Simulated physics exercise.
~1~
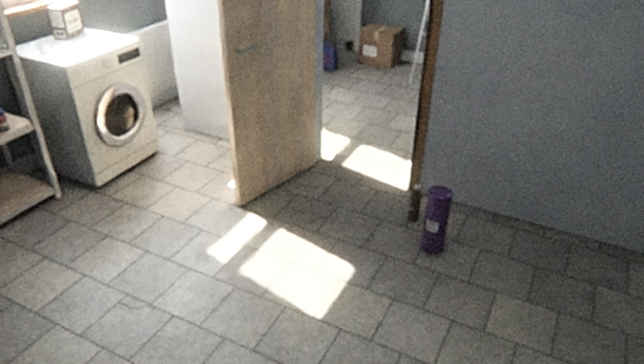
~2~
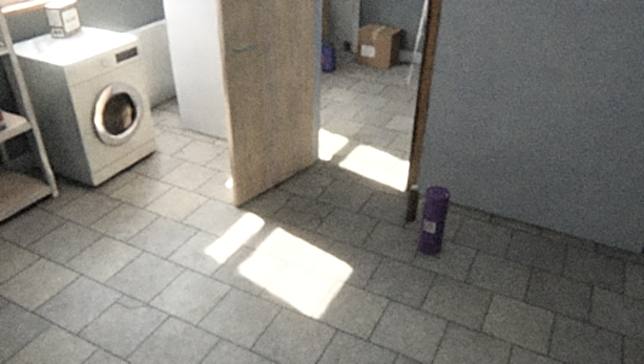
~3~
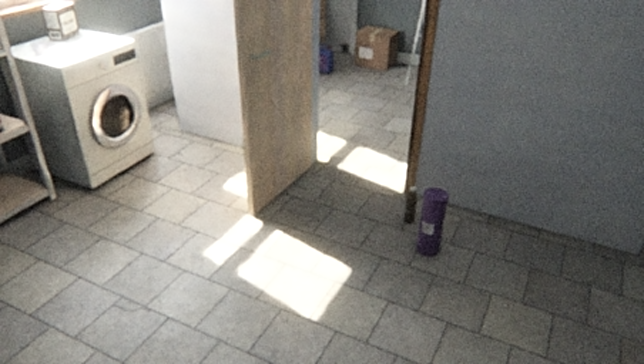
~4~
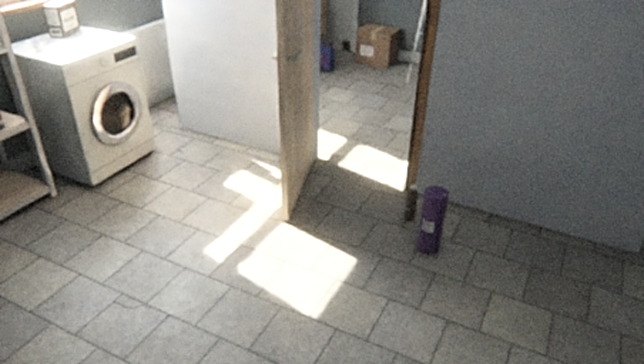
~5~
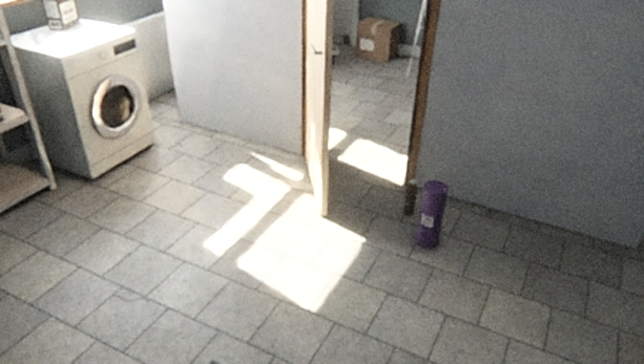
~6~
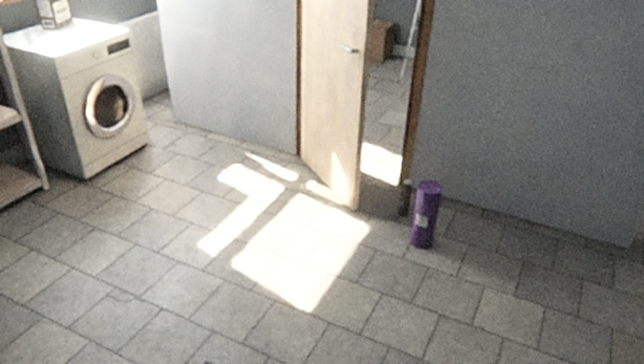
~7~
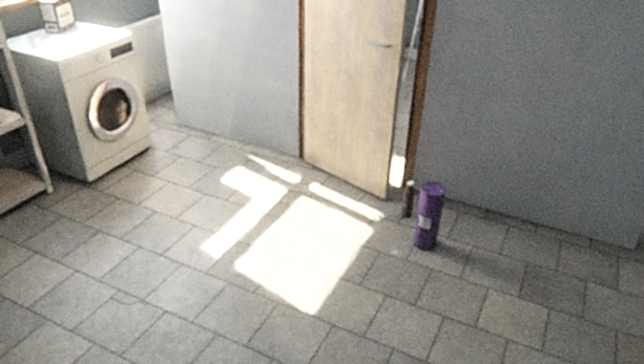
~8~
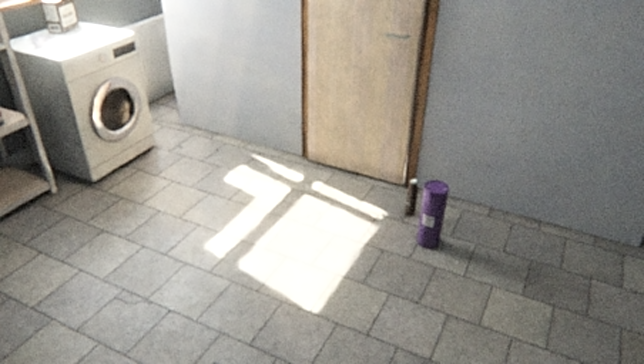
Wooden door swinging to the right until shut in its frame, beside a standing purple canister on a sunlit tiled floor.
